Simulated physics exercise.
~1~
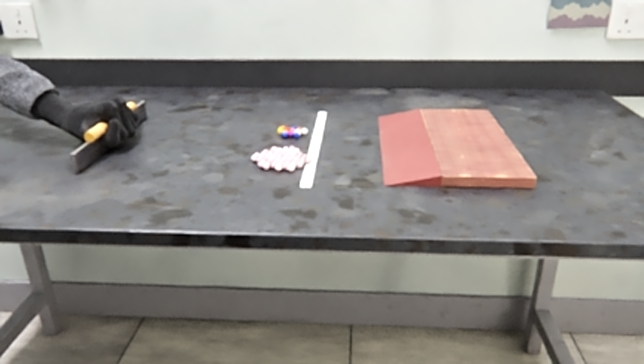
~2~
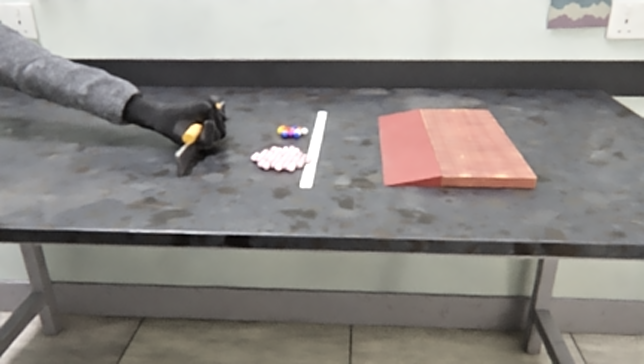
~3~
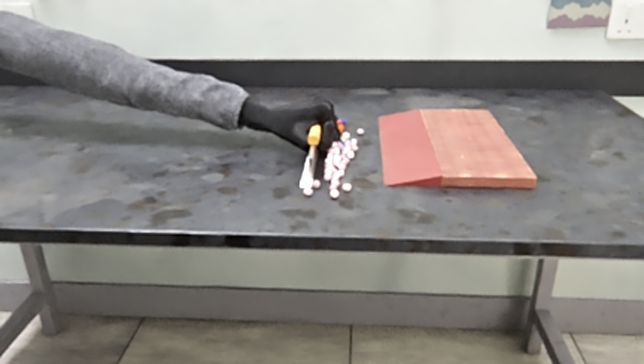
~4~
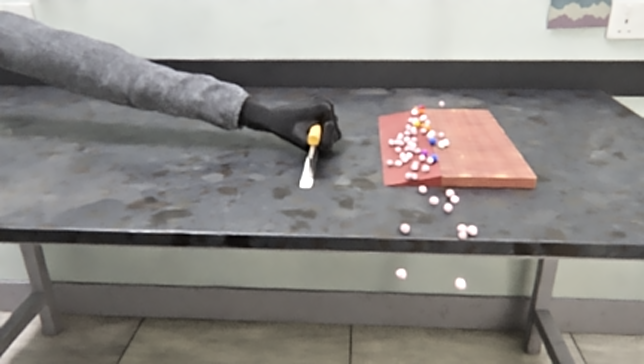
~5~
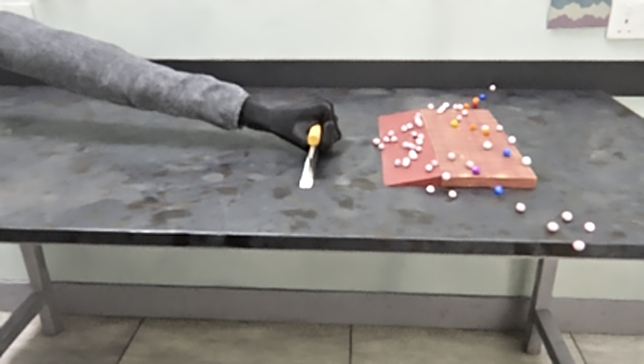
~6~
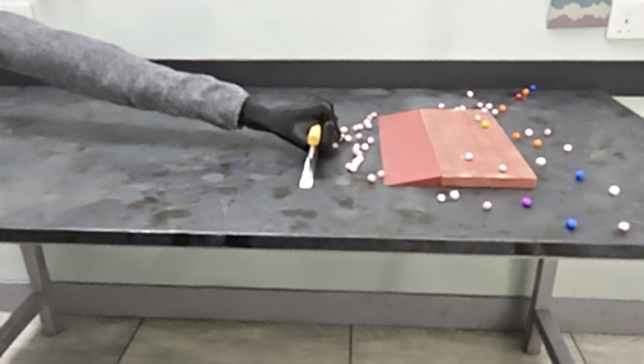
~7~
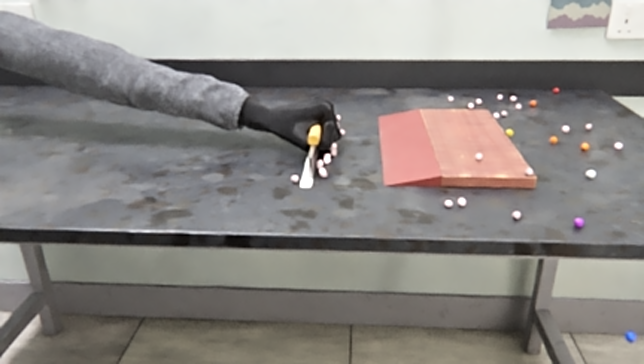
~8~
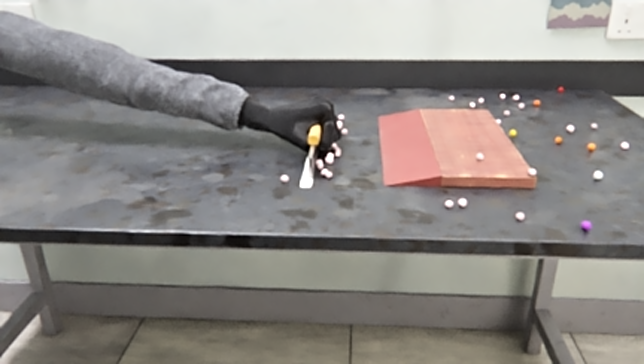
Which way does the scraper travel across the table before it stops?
The scraper travels to the right, from the left part of the table to the white tape.
